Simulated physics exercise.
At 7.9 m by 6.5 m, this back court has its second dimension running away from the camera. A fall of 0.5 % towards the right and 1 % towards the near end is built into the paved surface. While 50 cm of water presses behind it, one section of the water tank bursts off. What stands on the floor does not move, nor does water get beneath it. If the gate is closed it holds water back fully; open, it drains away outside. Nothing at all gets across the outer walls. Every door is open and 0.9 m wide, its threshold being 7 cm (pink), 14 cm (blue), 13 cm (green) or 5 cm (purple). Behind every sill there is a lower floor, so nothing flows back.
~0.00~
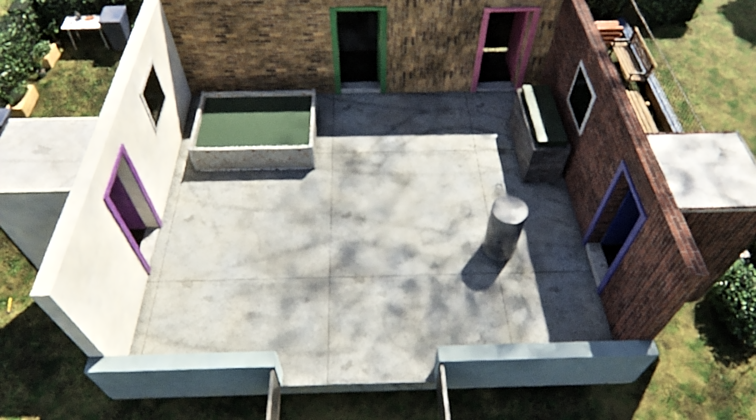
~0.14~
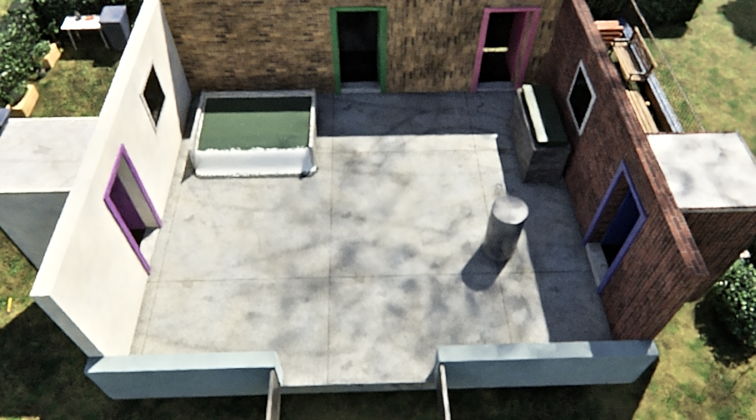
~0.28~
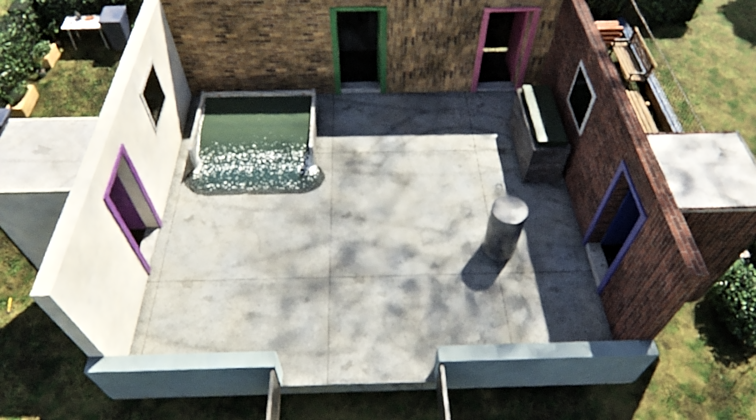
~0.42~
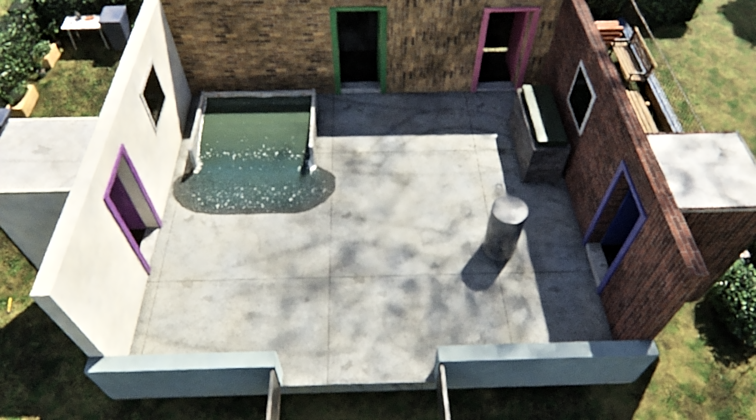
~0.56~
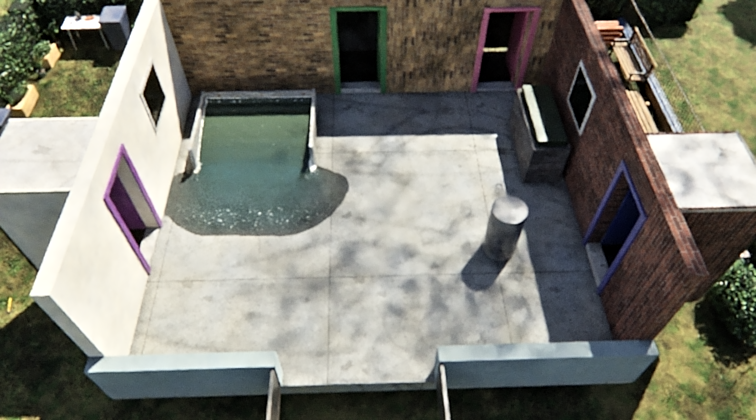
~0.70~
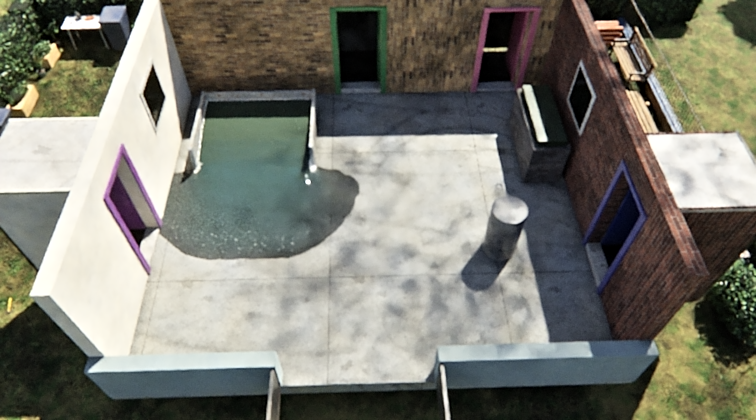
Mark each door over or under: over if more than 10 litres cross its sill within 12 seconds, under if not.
Marks: Pink door: Under; blue door: Under; green door: Under; purple door: Over.
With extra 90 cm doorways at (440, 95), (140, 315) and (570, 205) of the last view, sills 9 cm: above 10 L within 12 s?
Per doorway, in order: Insufficient / sufficient / insufficient.
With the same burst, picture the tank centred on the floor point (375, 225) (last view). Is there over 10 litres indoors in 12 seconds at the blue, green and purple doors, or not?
Well, blue ends up inside the mark, green ends up inside the mark and purple ends up inside the mark.
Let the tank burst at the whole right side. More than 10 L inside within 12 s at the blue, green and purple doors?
Compared with the limit, blue is lower, green is lower and purple is lower.
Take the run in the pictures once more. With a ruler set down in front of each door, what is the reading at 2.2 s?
Centimetres: Pink 0 / blue 0 / green 0 / purple 9.
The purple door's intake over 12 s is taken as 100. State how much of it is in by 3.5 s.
Some 65 in a hundred.
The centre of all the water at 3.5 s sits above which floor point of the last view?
About (249, 266).
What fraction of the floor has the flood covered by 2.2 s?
Close to 40 in a hundred.
After 1.4 s water covers 30 % of the floor and is deepest (18 cm) near (236, 175); pink door not reached, blue door not reached, green door not reached, purple door 9 cm at the sill, 0 L in.
After 2.2 s water covers 40 % of the floor and is deepest (34 cm) near (136, 375); pink door not reached, blue door not reached, green door not reached, purple door 9 cm at the sill, 7 L in.
After 3.5 s water covers 45 % of the floor and is deepest (23 cm) near (172, 312); pink door not reached, blue door not reached, green door not reached, purple door 6 cm at the sill, 16 L in.
After 7.0 s water covers 55 % of the floor and is deepest (15 cm) near (611, 361); pink door not reached, blue door 1 cm at the sill, 0 L in, green door not reached, purple door 5 cm at the sill, 24 L in.
After 12.0 s water covers 70 % of the floor and is deepest (9 cm) near (569, 218); pink door not reached, blue door 6 cm at the sill, 0 L in, green door not reached, purple door 2 cm at the sill, 25 L in.
